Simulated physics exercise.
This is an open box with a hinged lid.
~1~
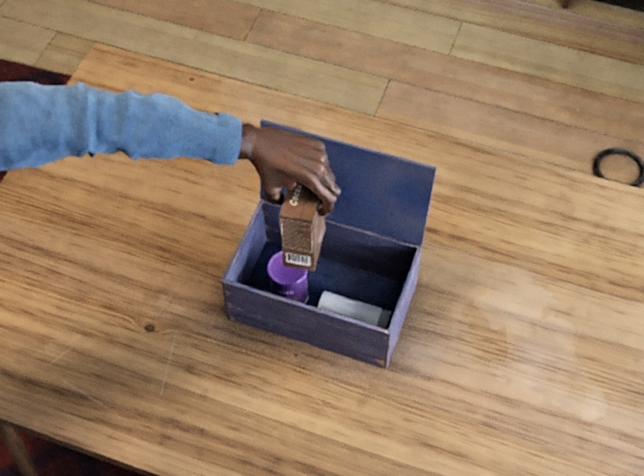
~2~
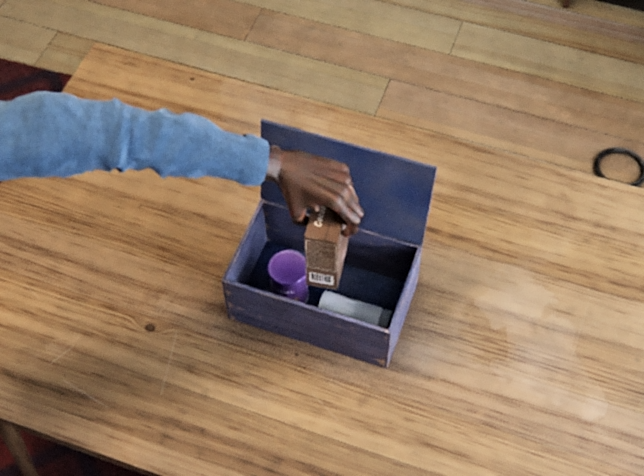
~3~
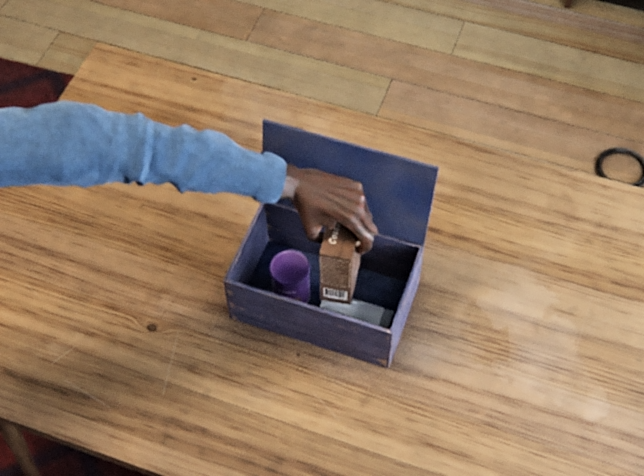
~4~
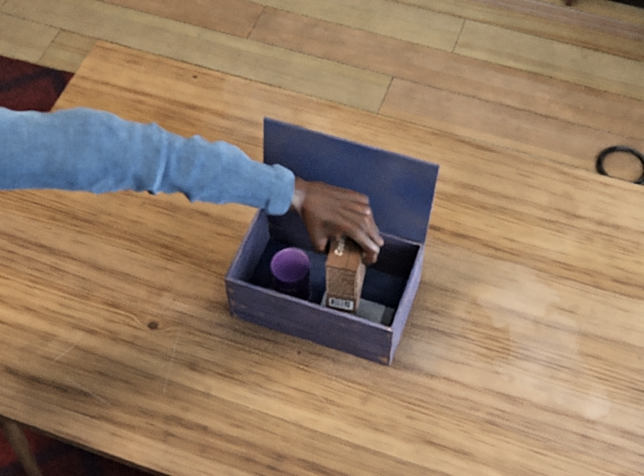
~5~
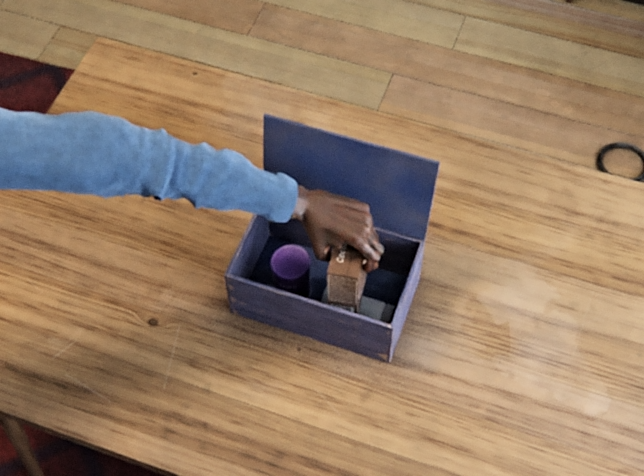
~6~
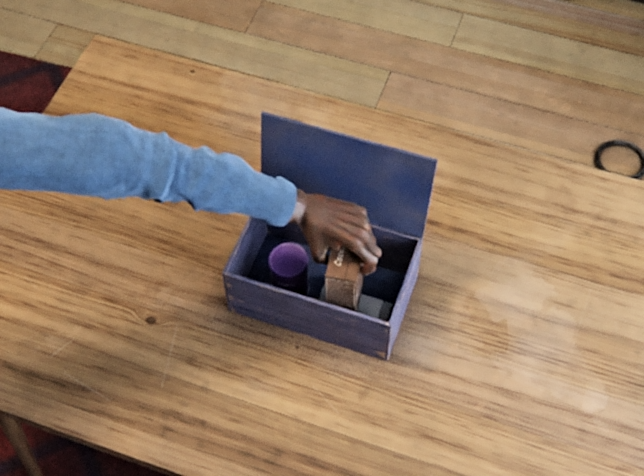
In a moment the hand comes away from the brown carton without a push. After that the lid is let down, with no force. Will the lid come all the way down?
The lid stays ajar.
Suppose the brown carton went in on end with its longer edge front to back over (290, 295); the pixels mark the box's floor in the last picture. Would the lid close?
Then it stays ajar.
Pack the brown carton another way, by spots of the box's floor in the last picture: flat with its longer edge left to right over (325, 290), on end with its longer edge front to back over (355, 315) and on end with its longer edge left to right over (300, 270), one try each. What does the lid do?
First try: It closes; second try: It is held up; third try: It is held up.
Then, 1.30 s past the last view, lid 83° above the rim; brown carton rocked 21° from its first pose near (344, 283).
Then, 1.60 s past the last view, lid 58° above the rim; brown carton rocked 21° from its first pose near (344, 283).
Finally, lid 33° above the rim; left askew, brown carton; the other 2 still in place. Final places as the last picture's camera would see them, brown carton near (345, 284).
